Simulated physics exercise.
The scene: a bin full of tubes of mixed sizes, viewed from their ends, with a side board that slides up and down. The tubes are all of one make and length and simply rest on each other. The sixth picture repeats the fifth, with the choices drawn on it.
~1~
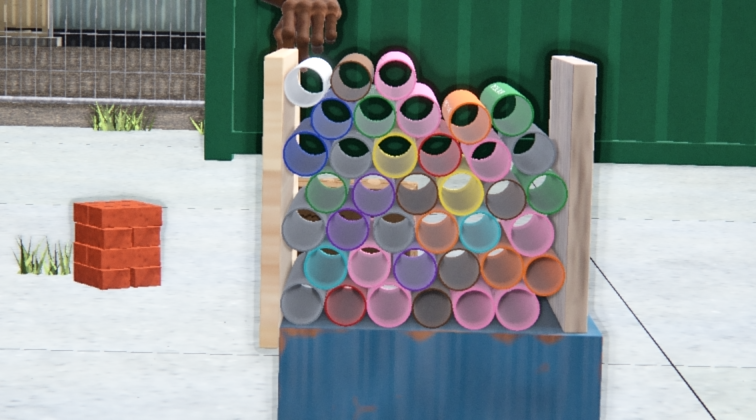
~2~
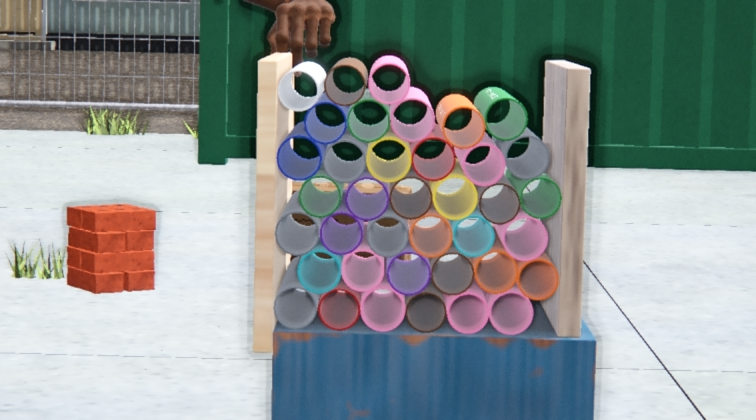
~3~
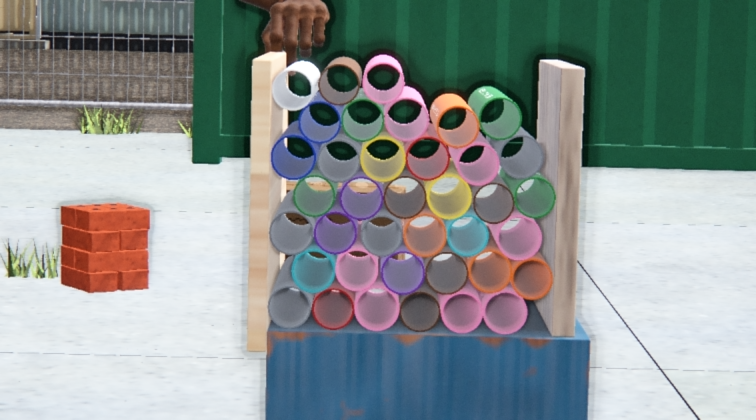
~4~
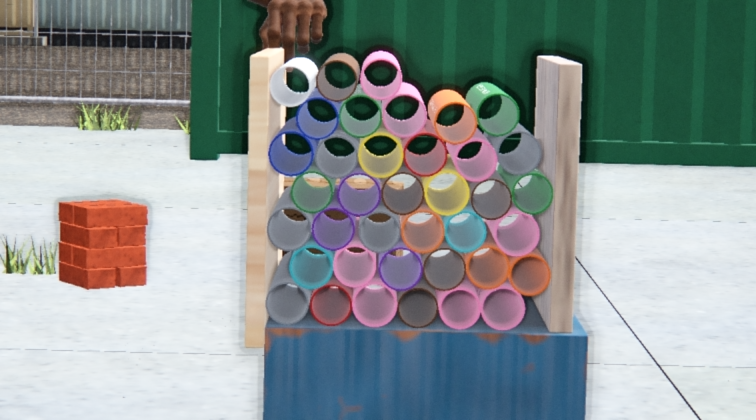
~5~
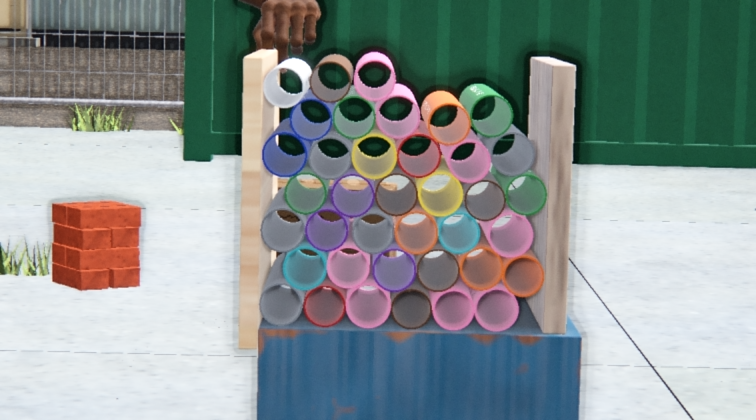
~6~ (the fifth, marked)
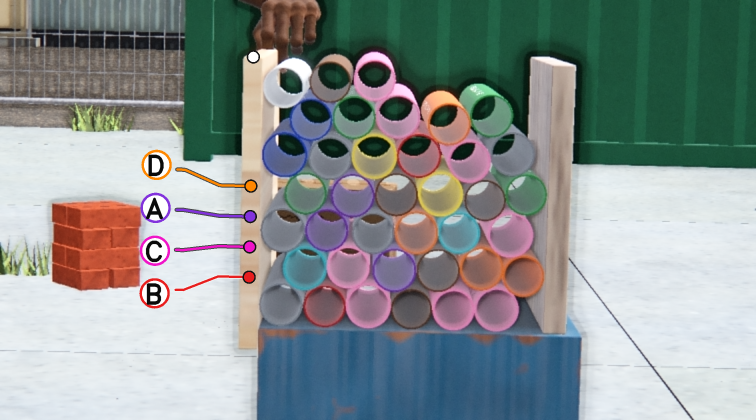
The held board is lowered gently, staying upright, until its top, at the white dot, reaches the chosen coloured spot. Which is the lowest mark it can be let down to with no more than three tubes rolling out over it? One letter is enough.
Stop at D.
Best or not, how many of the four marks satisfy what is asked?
The number is one.
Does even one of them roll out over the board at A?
Yes.
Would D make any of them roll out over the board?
Yes, at D.
On the marked copy, A at (251, 216); B at (249, 277); C at (250, 247); D at (251, 186); the white dot at (254, 57).
Taking D. A third of the way, top of the board (262, 118).
Two thirds of the way, top of the board (261, 185).
When it is over, top of the board (261, 186), one out over the board.
As for the rest, A four out over the board; B more than three out over the board; C four out over the board.
